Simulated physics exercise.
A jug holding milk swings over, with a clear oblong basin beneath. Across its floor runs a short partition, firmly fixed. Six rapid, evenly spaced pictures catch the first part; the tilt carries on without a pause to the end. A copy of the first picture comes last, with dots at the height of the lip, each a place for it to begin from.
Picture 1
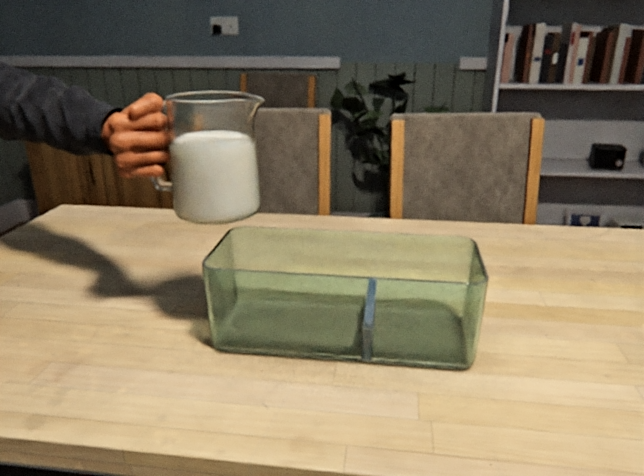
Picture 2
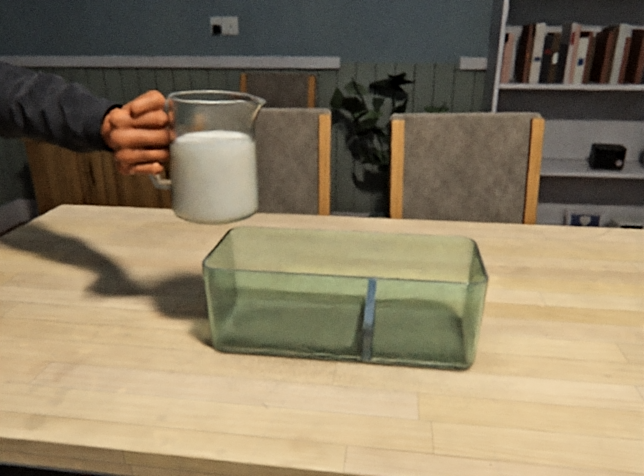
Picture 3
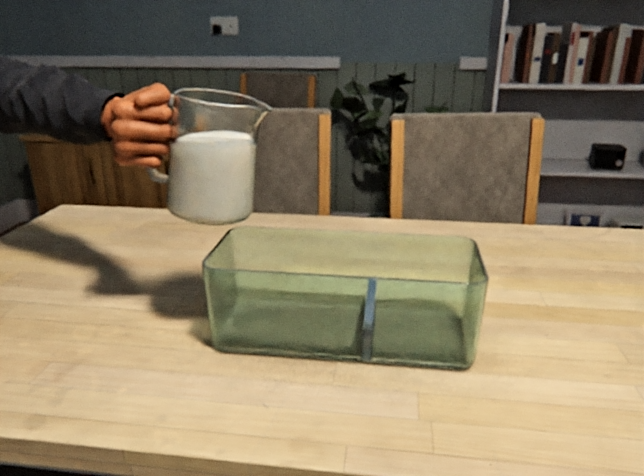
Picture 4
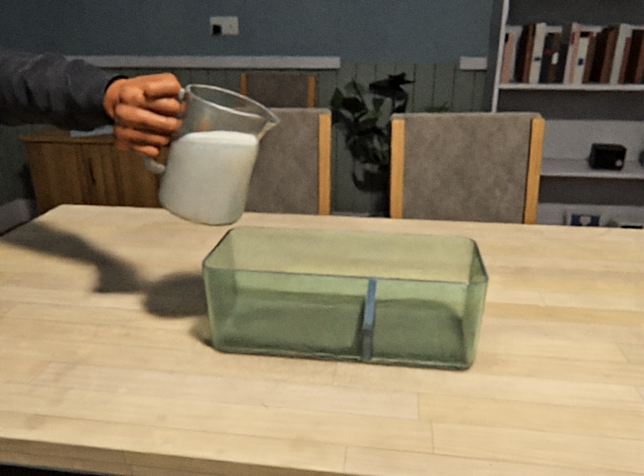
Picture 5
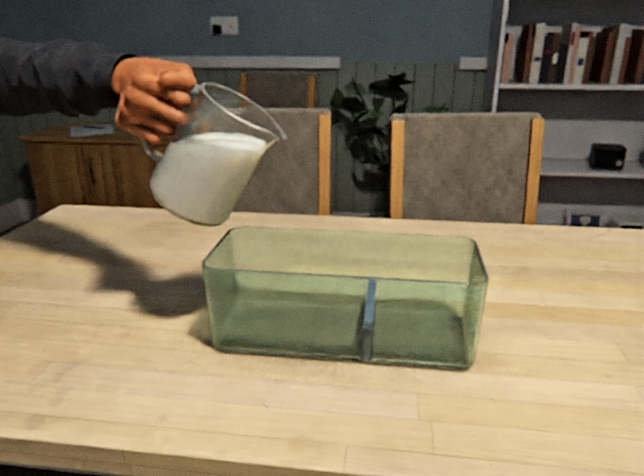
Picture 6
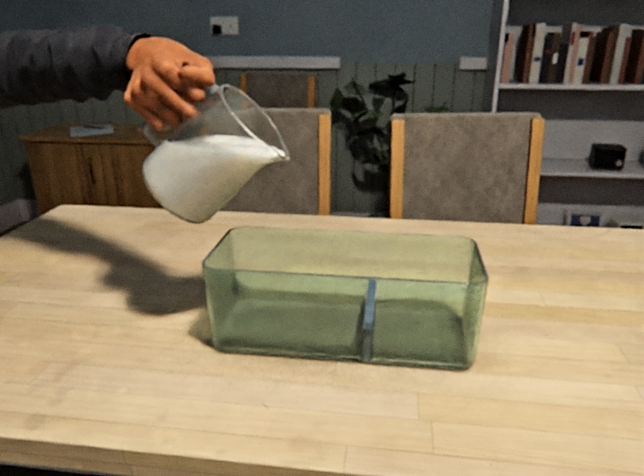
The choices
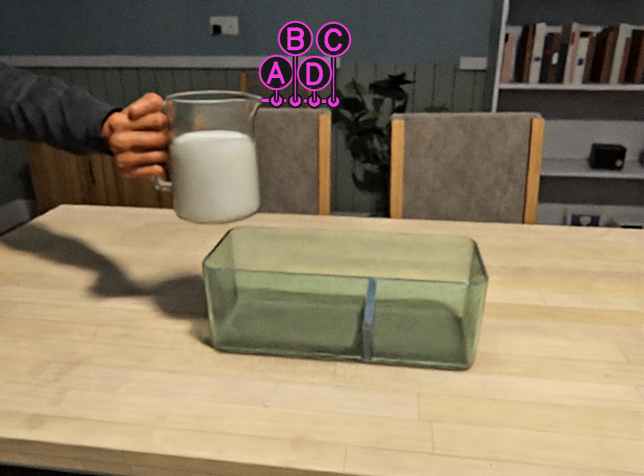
A hand tilts a glass jug of milk steadily to the right above a clear basin.
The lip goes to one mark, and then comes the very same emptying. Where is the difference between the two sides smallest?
The best spot is D.
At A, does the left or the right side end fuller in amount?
More ends on the left.
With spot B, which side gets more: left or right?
More ends on the left.
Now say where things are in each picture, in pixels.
Upright, lip at (262, 100); basin from (214, 345) to (474, 365); top of the wall at (370, 302); nothing has left yet, in the first frame.
Tipped about 2°, lip at (264, 102); nothing has left yet, in the second frame.
Tipped about 9°, lip at (270, 109); nothing has left yet, in the third frame.
Tipped about 19°, lip at (278, 121); nothing has left yet, in the fourth frame.
Tipped about 32°, lip at (285, 138); nothing has left yet, in the fifth frame.
Tipped about 47°, lip at (288, 158); nothing has left yet, in the sixth frame.
In magenta, A at (276, 100); B at (295, 100); C at (333, 101); D at (314, 101).
For spot A, about 95 % ends left of the wall and 3 % right of it.
For spot B, about 86 % ends left of the wall and 12 % right of it.
For spot C, about 26 % ends left of the wall and 73 % right of it.
For spot D, about 51 % ends left of the wall and 48 % right of it.
